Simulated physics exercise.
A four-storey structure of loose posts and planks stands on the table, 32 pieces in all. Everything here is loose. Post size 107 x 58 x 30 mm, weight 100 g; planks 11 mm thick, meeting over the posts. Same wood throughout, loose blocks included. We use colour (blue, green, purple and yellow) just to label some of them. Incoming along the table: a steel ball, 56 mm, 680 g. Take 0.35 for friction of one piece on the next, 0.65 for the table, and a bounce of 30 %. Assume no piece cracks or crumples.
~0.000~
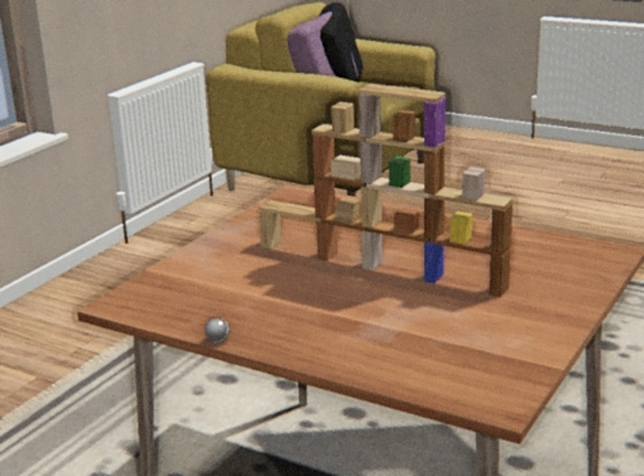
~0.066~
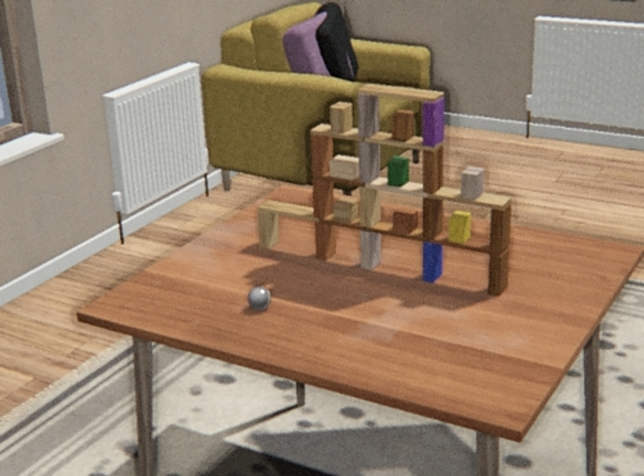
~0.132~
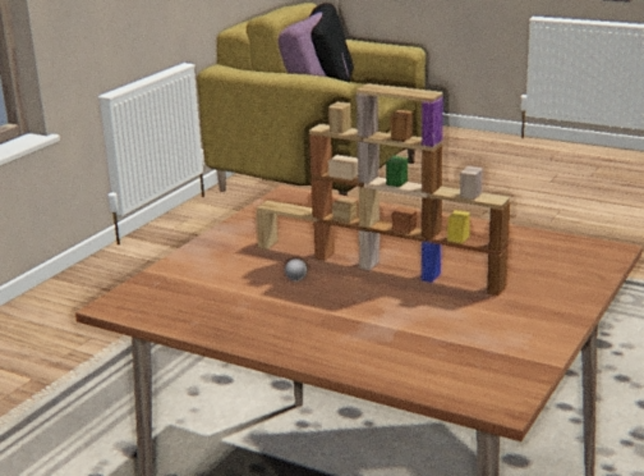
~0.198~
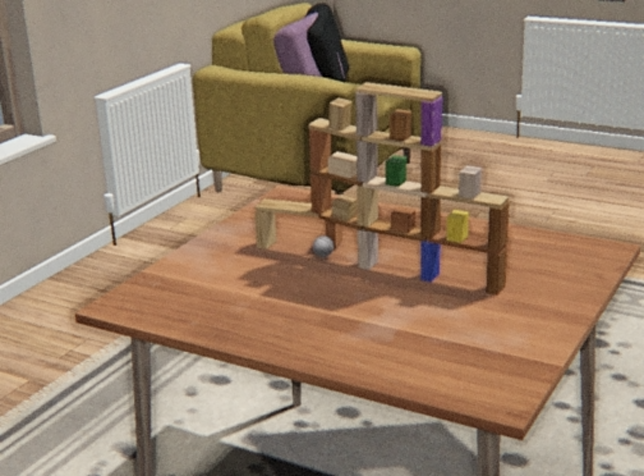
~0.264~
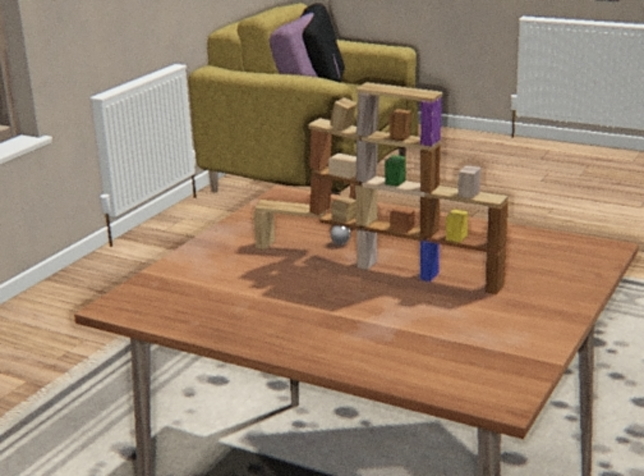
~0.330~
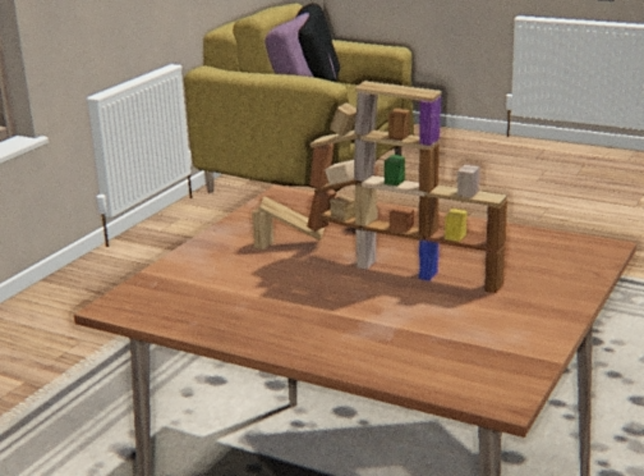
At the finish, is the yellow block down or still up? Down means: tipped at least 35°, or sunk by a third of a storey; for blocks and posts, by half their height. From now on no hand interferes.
It is still up.
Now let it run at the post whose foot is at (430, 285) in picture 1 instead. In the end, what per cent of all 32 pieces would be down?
100 %.
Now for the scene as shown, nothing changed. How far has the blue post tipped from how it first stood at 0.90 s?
About 5°.
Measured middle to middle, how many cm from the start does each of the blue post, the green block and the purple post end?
The blue one ends 0 cm from where it began, the green one 34 cm, and the purple one 58 cm.
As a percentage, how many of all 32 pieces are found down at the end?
Close to 80 per cent of them.
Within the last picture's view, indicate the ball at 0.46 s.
Location: Close to (389, 196).
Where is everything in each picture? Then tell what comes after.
In the first picture (we follow the side turned to the camera; the camera moves round a little), ball (217, 330) 45 cm from contact, 2.6 m/s; yellow block (457, 231); blue post (429, 264); green block (396, 175); no piece has moved.
In the second picture, ball (259, 298) 27 cm from contact, 2.6 m/s; yellow block (456, 231).
In the third picture, ball (296, 270) 10 cm from contact, 2.6 m/s; yellow block (455, 230).
In the fourth picture, ball (323, 246) after contact, 1.5 m/s; yellow block (454, 230); steepest lean 6°, the block at (335, 117); 10 stirred so far.
In the fifth picture, ball (341, 234) after contact, 1.5 m/s; yellow block (453, 229); steepest lean 16°, the block at (338, 117); 12 stirred so far.
In the sixth picture, ball after contact, 1.6 m/s; yellow block (452, 229); purple post (425, 124); green block (391, 174); 3 of the 32 pieces down, 13 disturbed in all.
Around 0.46 s, ball still moving; 10 of the 32 pieces down; yellow block unmoved; purple post displaced 4 mm.
Around 0.66 s, ball still moving; 20 of the 32 pieces down; yellow block unmoved; green block tipped 43°, 7 cm lower.
Around 0.90 s, ball still moving; 24 of the 32 pieces down; yellow block displaced 6 cm; purple post on its side.
Around 1.42 s, ball still moving; 25 of the 32 pieces down; yellow block displaced 8 cm; green block on its side.
Finally (2.2 s), ball rolling away; 26 of the 32 pieces down; yellow block displaced 8 cm; green block on its side; purple post on its side. Seen by the last camera, middles, yellow block near (486, 230), green block near (303, 234).
